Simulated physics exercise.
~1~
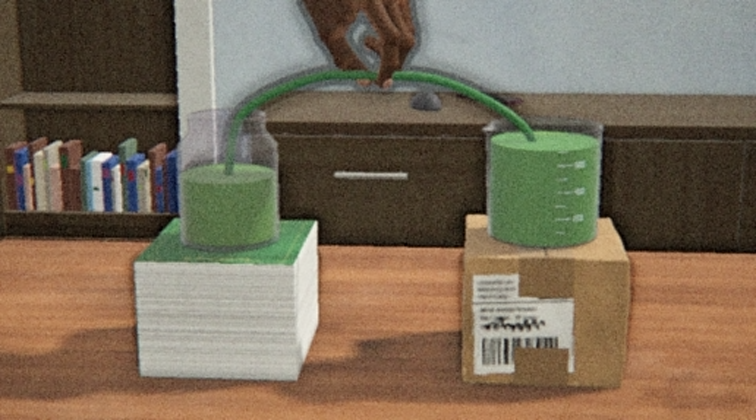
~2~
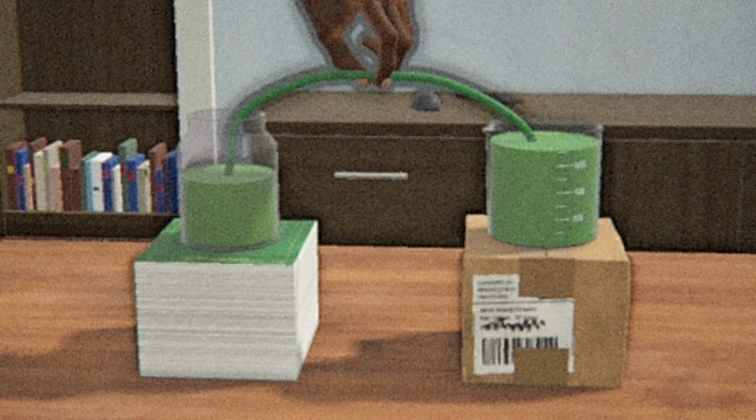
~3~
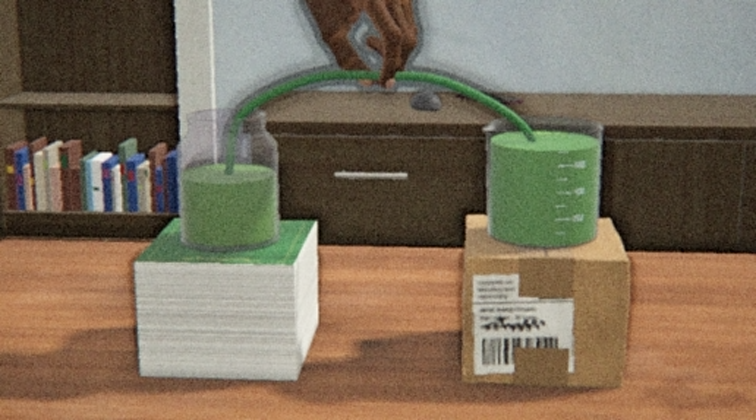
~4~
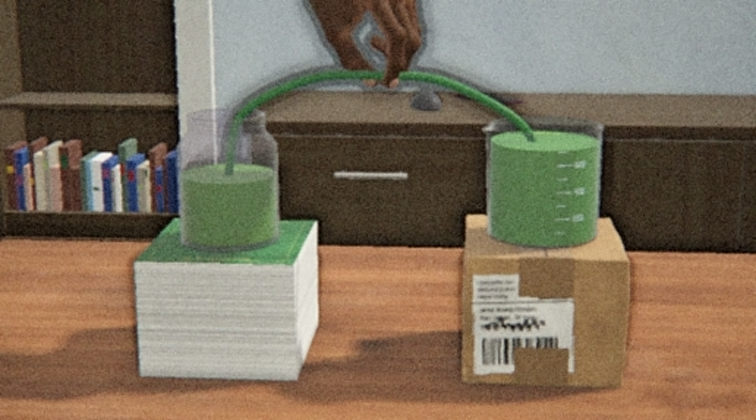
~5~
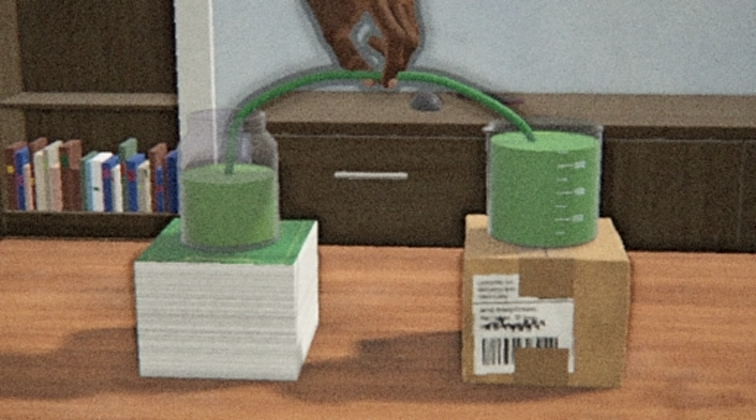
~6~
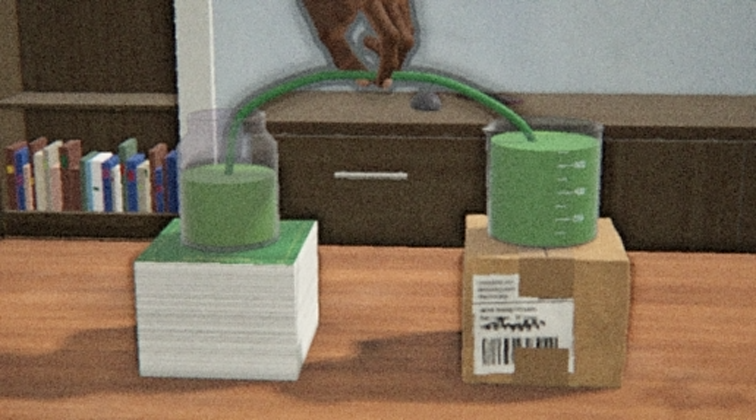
A hand pinches a thin green hose arched between a half-full jar on a thick white stack at left and a nearly full beaker on a cardboard box at right. The fingers stay closed on the hose throughout, and the green juice on both sides shows no visible change.
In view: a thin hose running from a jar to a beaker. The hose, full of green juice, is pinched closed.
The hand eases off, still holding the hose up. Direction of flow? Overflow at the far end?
It flows: Left. One that fills: None.
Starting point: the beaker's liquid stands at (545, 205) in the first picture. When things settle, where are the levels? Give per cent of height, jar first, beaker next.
First 40 %, second 35 %.
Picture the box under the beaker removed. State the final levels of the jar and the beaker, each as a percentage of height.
Levels, in order: About 10 / 100 %.
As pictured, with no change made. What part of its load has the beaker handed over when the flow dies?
Roughly 20 per cent of it.
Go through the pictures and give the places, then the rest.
In the first picture, still shut; jar (228, 174) about half full, up on the thick book; beaker (543, 178) nearly full, up on the box.
In the second picture, the hose is pinched; jar about half full, surface at (228, 175); beaker nearly full, surface at (545, 142).
In the third picture, nothing flows; jar (228, 174) about half full; beaker (543, 178) nearly full.
In the fourth picture, fingers on the hose; jar about half full, surface at (228, 175); beaker nearly full, surface at (545, 142).
In the fifth picture, still shut; jar (228, 174) about half full, up on the thick book; beaker (543, 178) nearly full, up on the box.
In the sixth picture, the hose is pinched; jar about half full, surface at (228, 175); beaker nearly full, surface at (545, 142).
Shortly, the jar is about half full; the beaker is about three quarters full.
Then, the jar is about two thirds full; the beaker is about three quarters full.
At the finish, the jar is about two thirds full; the beaker is about two thirds full; the two surfaces are level.
